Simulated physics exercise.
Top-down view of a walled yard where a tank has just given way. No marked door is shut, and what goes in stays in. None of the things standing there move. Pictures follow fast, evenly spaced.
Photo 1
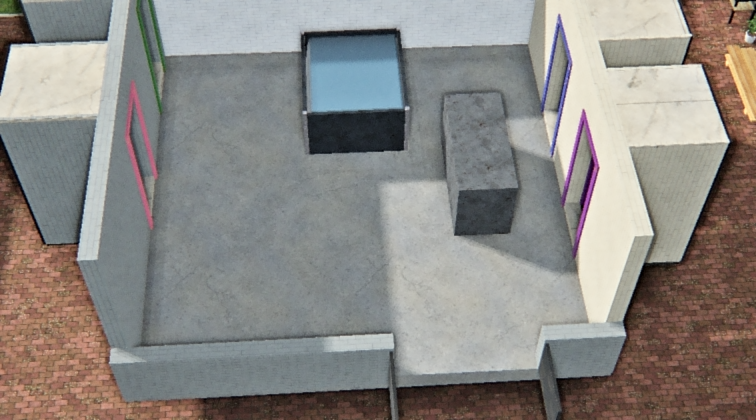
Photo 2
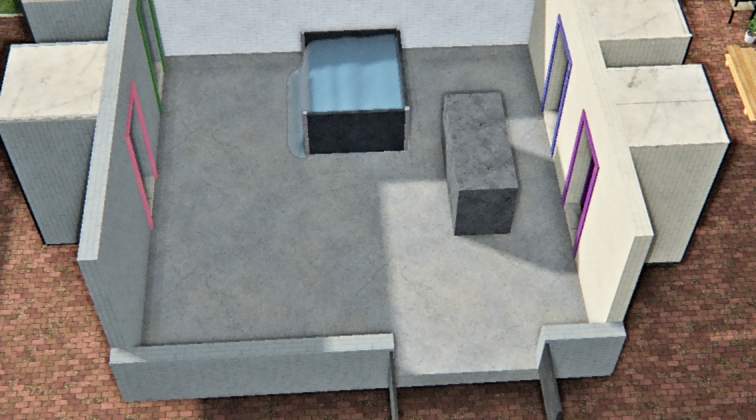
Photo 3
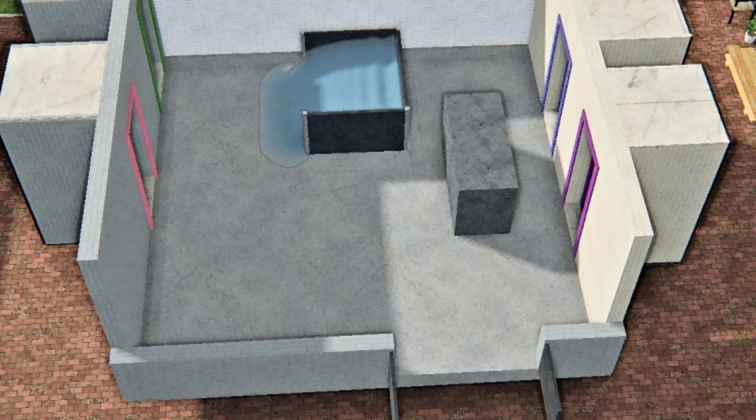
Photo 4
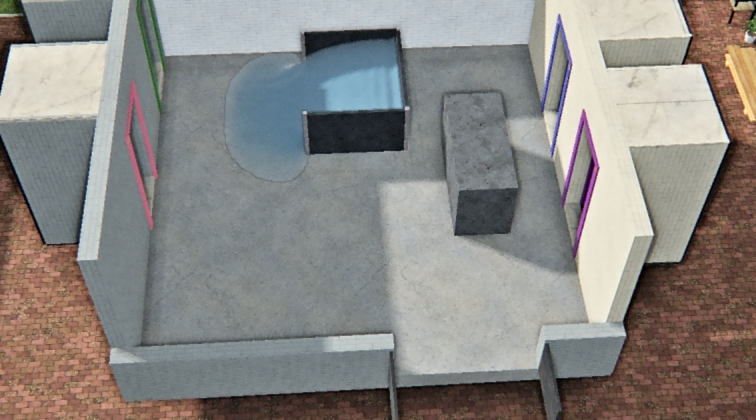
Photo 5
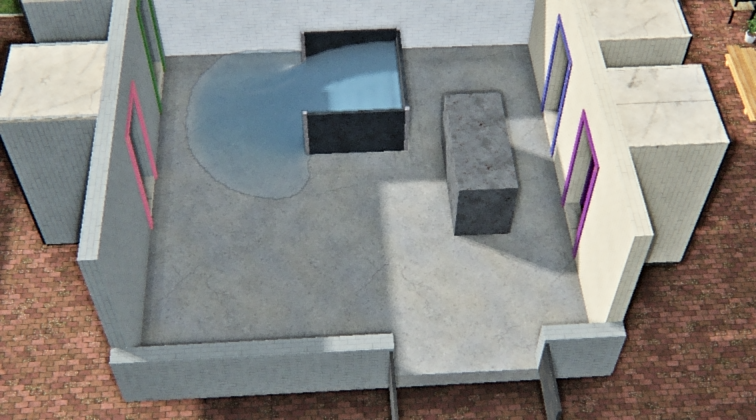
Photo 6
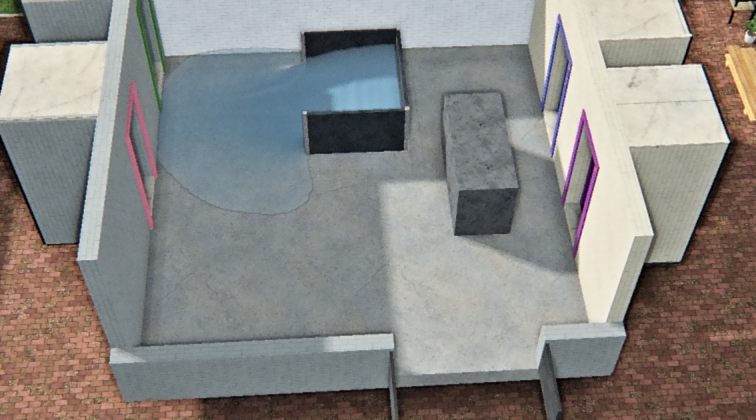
The footage shows a walled yard from above with an open tank of still blue water beside a dark block; water then pours from the tank's left side and spreads across the grey floor in a widening pool toward the left wall.
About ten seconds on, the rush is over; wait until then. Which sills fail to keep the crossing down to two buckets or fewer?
One by one: I expect the blue door to stay within two buckets; I expect the pink door to go over the limit; I expect the purple door to stay within two buckets; I expect the green door to go over the limit.
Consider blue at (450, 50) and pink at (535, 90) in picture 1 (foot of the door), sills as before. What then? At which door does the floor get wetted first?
Go with the green-painted one.
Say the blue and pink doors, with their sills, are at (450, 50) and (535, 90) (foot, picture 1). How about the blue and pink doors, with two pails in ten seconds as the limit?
Well, the blue one stays short of the threshold, and the pink one stays short of the threshold.
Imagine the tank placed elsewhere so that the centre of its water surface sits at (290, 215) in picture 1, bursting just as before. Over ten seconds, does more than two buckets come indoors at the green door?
I'd say the green door remains below.
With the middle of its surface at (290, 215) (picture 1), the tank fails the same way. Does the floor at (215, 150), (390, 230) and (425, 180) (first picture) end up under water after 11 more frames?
Well, in the order you listed them, they'd be reached by the flood, unreached and unreached.
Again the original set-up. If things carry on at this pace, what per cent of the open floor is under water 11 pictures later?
Roughly 30 %.
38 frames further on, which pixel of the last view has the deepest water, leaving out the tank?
Close to (583, 341).
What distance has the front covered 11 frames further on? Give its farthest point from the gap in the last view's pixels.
Somewhere about (140, 373).
A moment on, water covers 25 % of the floor; the blue door not reached, the pink door under two buckets in, the purple door not reached, the green door over two buckets in.
Next, water covers 30 % of the floor; the blue door not reached, the pink door over two buckets in, the purple door not reached, the green door far over two buckets in.
Then, water covers 45 % of the floor; the blue door not reached, the pink door over two buckets in, the purple door not reached, the green door far over two buckets in.
Later, water covers 75 % of the floor; the blue door wet at the sill, nothing in, the pink door over two buckets in, the purple door not reached, the green door far over two buckets in.
In the end, water covers 85 % of the floor; the blue door wet at the sill, nothing in, the pink door over two buckets in, the purple door wet at the sill, nothing in, the green door far over two buckets in.
